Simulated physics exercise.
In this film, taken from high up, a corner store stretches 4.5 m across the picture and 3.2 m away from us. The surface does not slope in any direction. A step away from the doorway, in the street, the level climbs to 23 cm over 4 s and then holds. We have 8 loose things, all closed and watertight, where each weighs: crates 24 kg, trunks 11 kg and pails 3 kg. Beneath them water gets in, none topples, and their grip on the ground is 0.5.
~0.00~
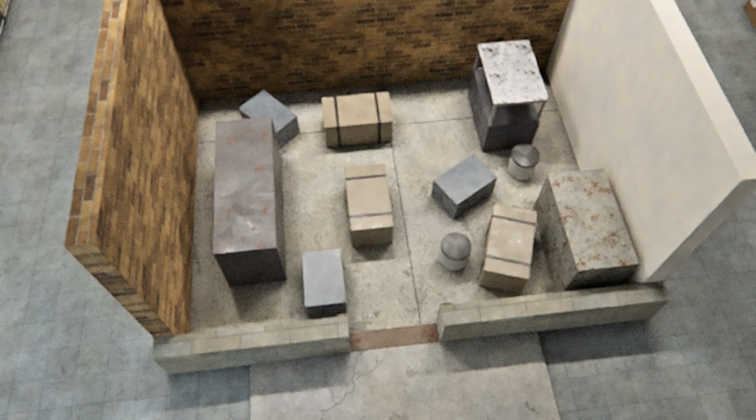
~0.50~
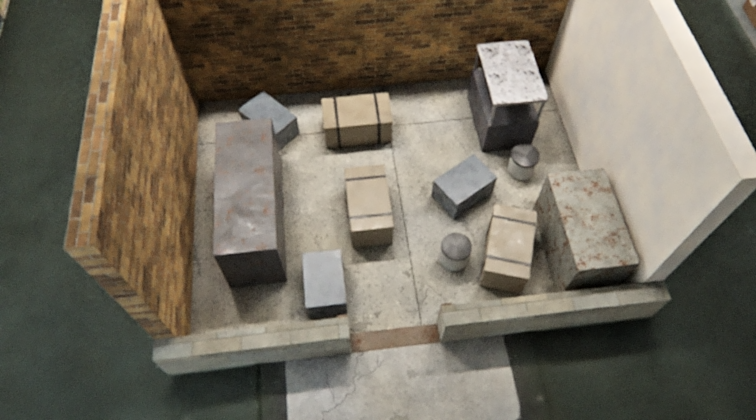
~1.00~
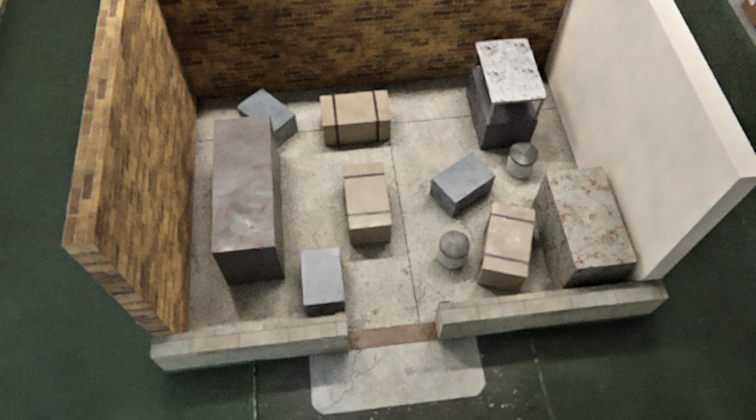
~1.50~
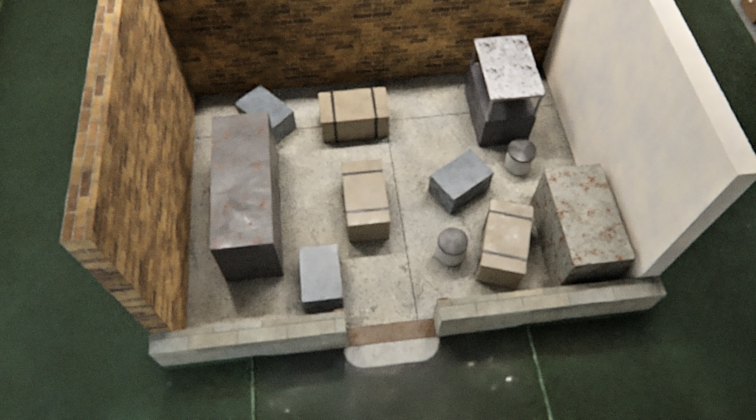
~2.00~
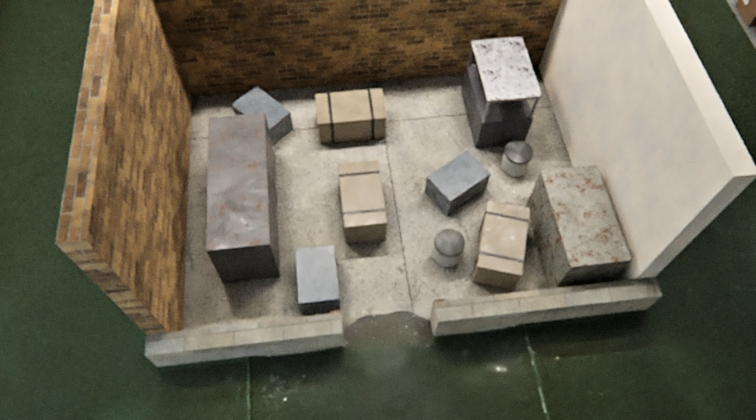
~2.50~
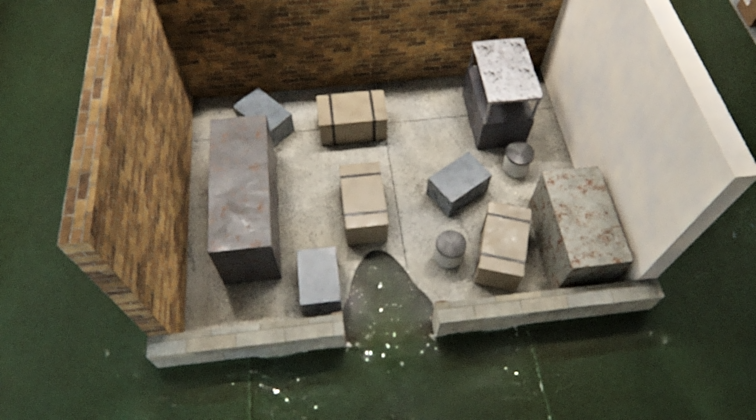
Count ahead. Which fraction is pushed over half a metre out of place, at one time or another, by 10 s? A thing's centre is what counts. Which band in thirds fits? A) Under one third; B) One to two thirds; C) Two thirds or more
One to two thirds.
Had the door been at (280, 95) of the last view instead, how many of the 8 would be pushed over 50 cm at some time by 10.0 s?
In that case the number is 5.
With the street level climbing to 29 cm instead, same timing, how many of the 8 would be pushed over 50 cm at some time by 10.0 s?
I count 4 of them in that case.
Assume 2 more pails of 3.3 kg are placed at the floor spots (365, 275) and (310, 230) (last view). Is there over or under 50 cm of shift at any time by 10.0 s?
Note: Item 1 above threshold; item 2 below threshold.
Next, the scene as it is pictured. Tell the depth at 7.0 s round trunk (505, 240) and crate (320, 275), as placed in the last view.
Around 3 cm and 5 cm.
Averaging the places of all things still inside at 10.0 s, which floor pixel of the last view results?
(380, 177).
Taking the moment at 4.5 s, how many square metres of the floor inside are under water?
I'd estimate close to 5.5 m2.
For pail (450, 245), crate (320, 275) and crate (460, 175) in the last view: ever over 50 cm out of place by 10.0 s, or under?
Order as asked - a bigger shift, a smaller shift, a smaller shift.
After 3.5 s 0 of 8 are over 50 cm from their spots; 0 afloat.
After 4.5 s 2 of 8 are over 50 cm from their spots; 1 afloat.
After 7.0 s 3 of 8 are over 50 cm from their spots; 3 afloat.
After 10.0 s 5 of 8 are over 50 cm from their spots, and 5 have been at some point; 6 afloat.
